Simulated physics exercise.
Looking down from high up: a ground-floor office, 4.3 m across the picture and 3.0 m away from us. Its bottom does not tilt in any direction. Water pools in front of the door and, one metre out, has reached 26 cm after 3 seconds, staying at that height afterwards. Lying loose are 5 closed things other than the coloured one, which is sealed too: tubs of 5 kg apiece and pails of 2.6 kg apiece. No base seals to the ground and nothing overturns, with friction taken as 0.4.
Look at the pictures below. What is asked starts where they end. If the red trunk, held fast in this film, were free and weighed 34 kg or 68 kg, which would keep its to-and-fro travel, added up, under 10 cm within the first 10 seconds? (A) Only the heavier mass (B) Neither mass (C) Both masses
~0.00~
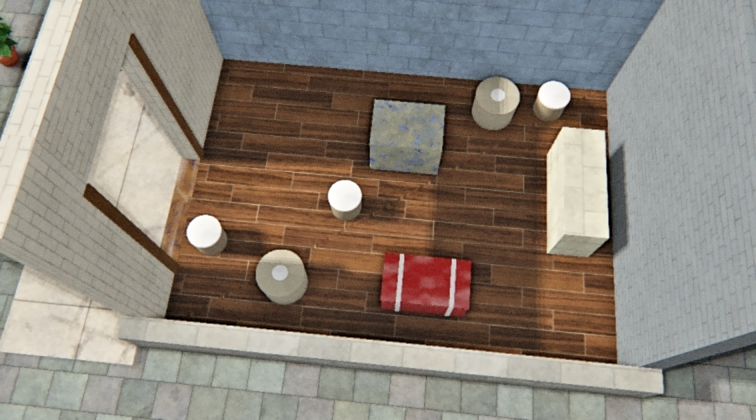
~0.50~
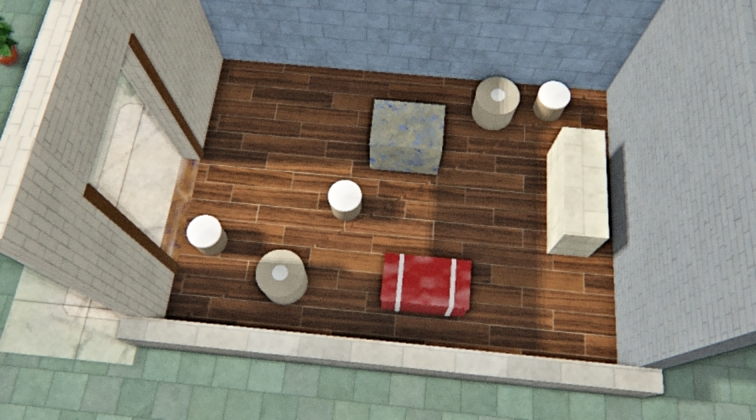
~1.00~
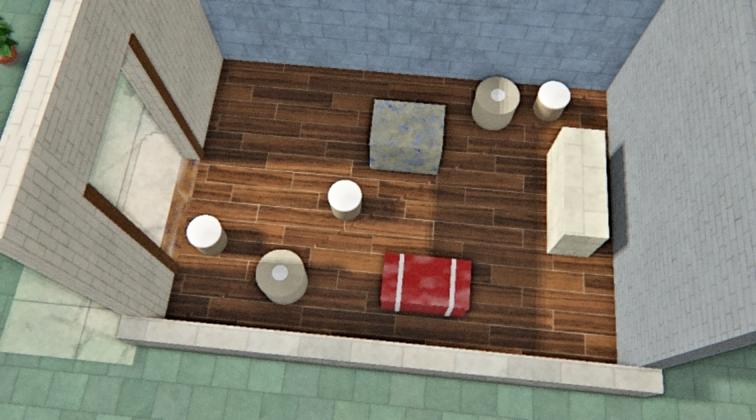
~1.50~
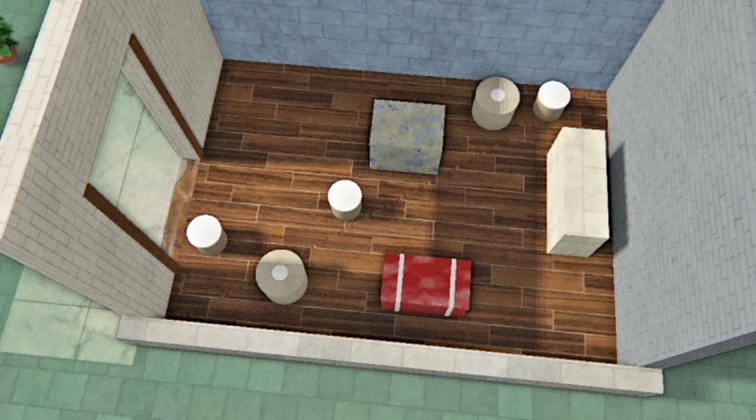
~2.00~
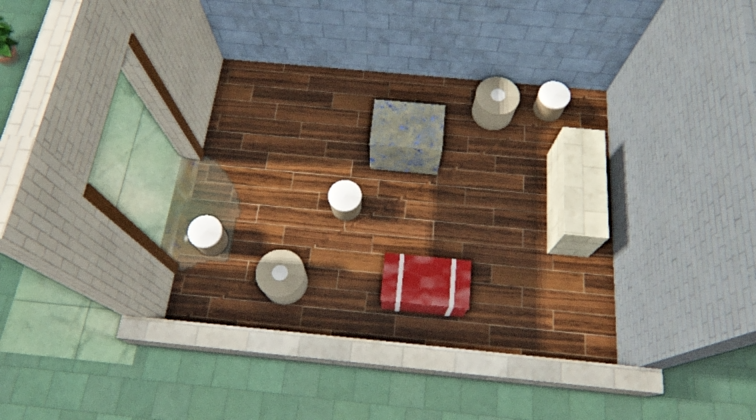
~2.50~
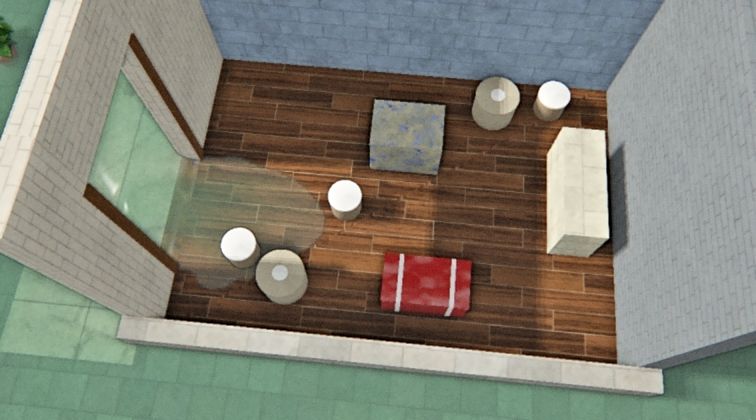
Only the heavier mass.
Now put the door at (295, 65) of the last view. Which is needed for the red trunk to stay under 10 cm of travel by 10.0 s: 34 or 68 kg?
Note: Only the heavier mass keeps it.
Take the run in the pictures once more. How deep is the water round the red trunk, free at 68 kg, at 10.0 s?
Around 17 cm.
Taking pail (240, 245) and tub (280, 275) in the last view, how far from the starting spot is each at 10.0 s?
One is off by 300 cm, the other by 80 cm, in the order asked.
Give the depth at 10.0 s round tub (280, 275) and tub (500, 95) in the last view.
Some 14 cm at the first, some 17 cm at the second.
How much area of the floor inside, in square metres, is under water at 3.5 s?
Around 5.0 m2 of it.
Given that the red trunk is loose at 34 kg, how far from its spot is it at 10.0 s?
Close to 100 centimetres.
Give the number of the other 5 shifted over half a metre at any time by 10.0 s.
It adds up to 5.
After 3.5 s the red trunk would be 0 cm from its start with 34 kg and 0 cm from its start with 68 kg; 2 cm of water round it then.
After 4.5 s the red trunk would be 15 cm from its start with 34 kg and 0 cm from its start with 68 kg; 6 cm of water round it then.
After 7.0 s the red trunk would be 79 cm from its start with 34 kg and 0 cm from its start with 68 kg; 8 cm of water round it then.
After 10.0 s the red trunk would be 95 cm from its start with 34 kg and 0 cm from its start with 68 kg; 17 cm of water round it then.
